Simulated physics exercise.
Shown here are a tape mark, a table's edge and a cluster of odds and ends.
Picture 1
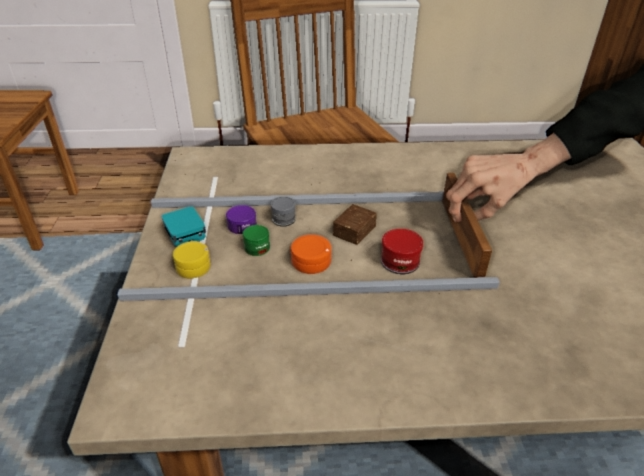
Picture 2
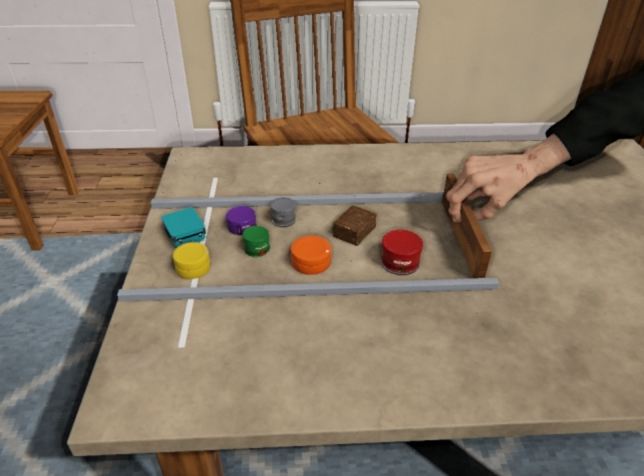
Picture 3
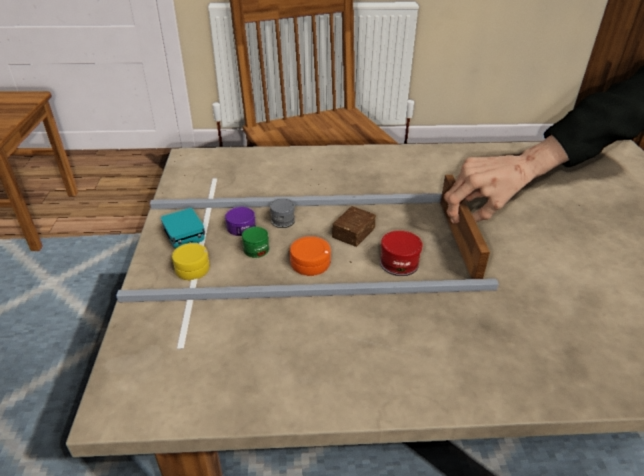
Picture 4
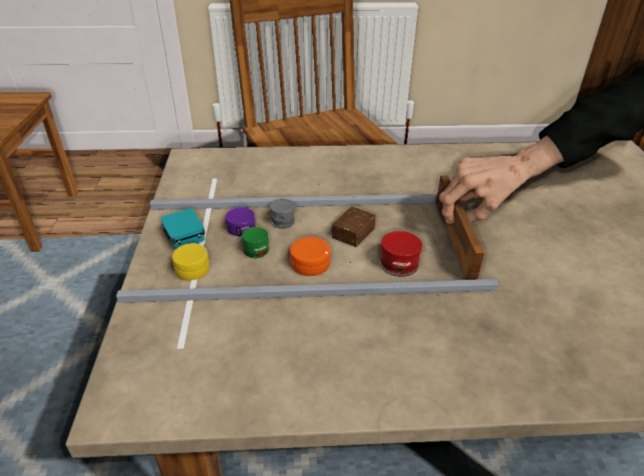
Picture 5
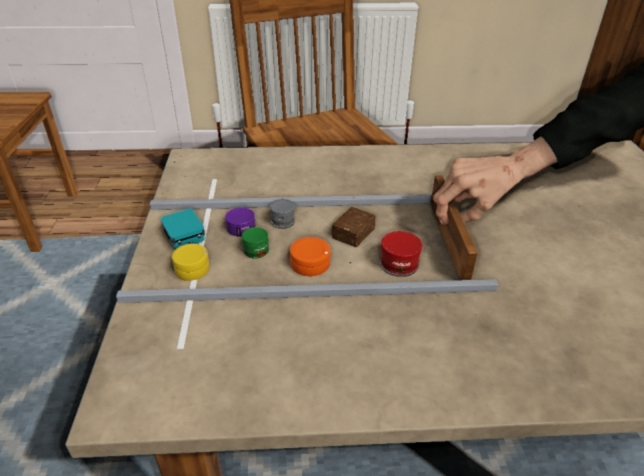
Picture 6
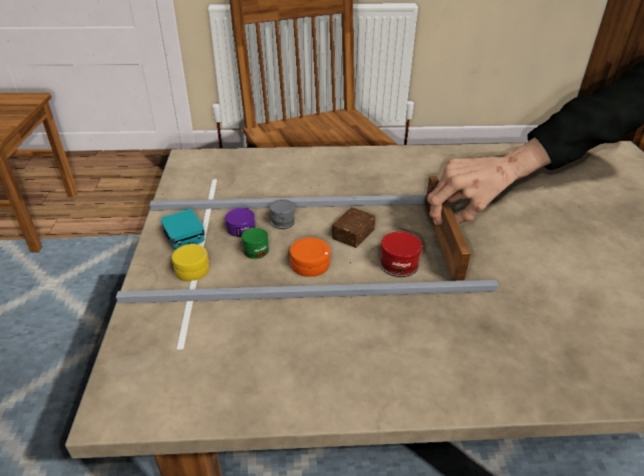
A hand slides an upright wooden board a short way left between two rails on a table, toward a red lid, while the scattered lids, tins and brown block, and the turquoise case near the white tape, stay still.
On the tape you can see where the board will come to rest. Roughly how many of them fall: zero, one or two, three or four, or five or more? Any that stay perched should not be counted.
The pieces that drop number fewer than three, yet some.
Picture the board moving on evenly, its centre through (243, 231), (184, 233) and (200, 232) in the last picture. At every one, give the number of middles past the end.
Counts per position: 0 / 3 / 2.
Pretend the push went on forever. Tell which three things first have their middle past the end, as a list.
They are the yellow lid, the turquoise case, the orange lid.
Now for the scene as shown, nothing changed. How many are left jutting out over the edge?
The total comes out at 1.
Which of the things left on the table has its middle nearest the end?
Nearest at the end: The orange lid.
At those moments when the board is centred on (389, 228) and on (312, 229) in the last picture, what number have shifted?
It comes to 1 for the first spot, 4 for the other.
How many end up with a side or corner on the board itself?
It touches 3.
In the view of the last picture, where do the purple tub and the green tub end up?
The purple tub settles near (166, 220); as for the green tub, near (158, 238).
Early on, none off yet; turquoise case at rest near (183, 230); yellow lid at rest near (191, 262); purple tub at rest near (240, 223).
A while later, none off yet; turquoise case travelled a little near (171, 229); yellow lid travelled about its own width near (147, 264); purple tub travelled about its own width near (207, 220).
Finally, the number that fall off is one or two; lost, yellow lid and turquoise case.
